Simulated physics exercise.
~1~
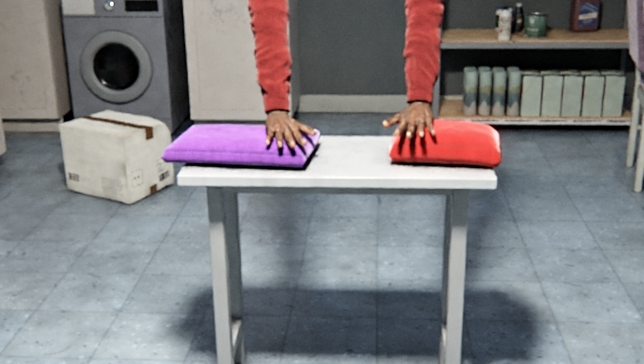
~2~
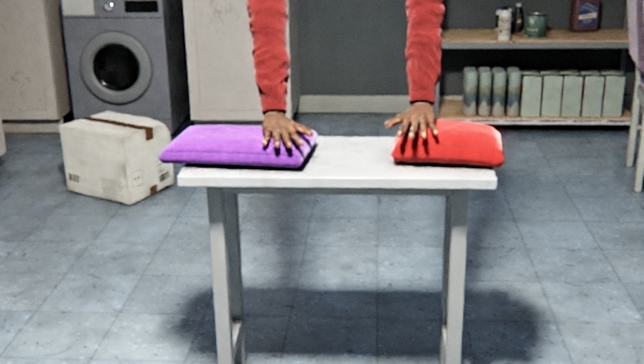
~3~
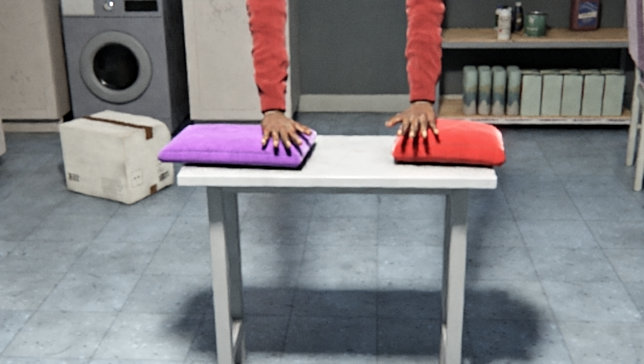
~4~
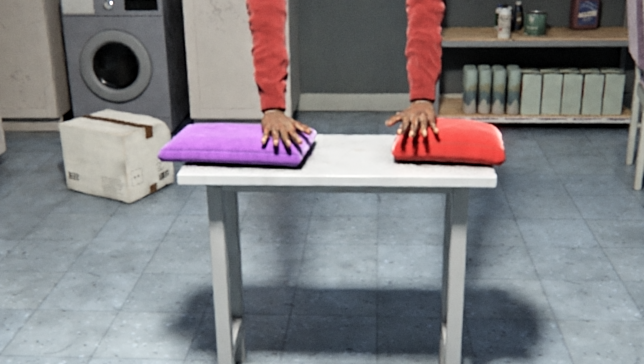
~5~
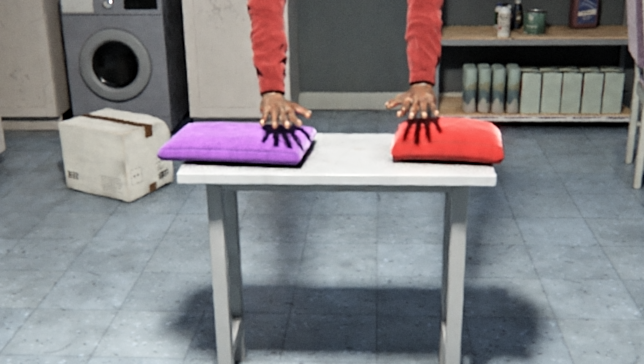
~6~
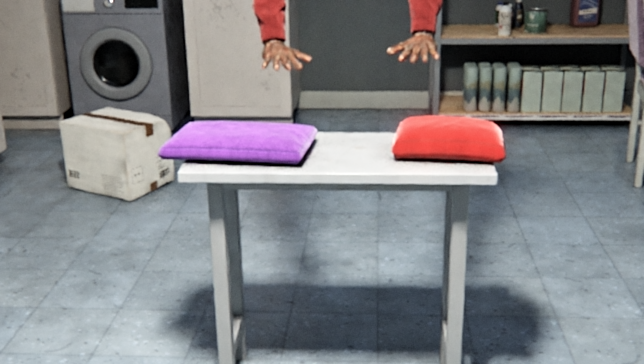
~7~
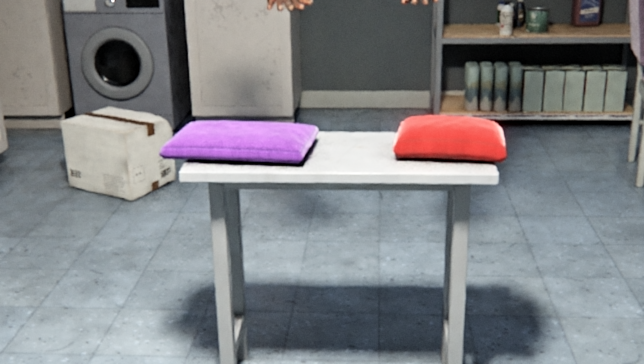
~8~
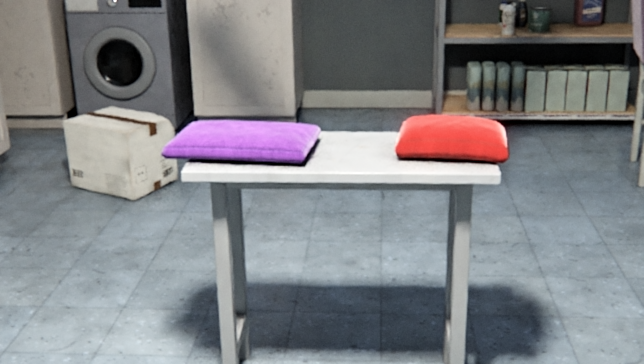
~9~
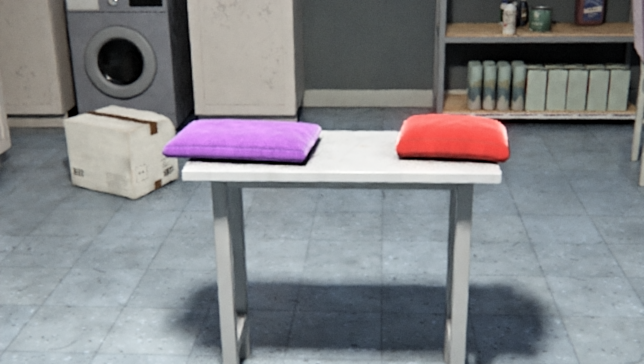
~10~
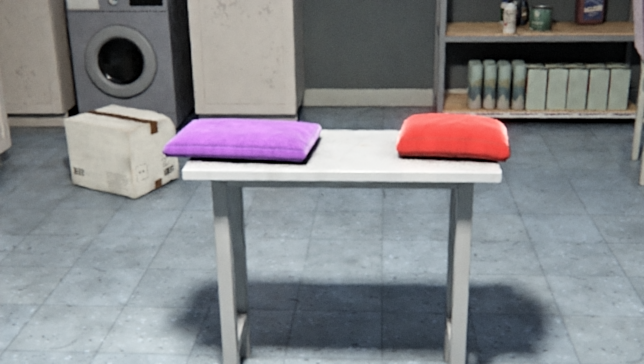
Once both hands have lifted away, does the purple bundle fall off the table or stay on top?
The purple bundle stays on top of the table, lying still near the left end.
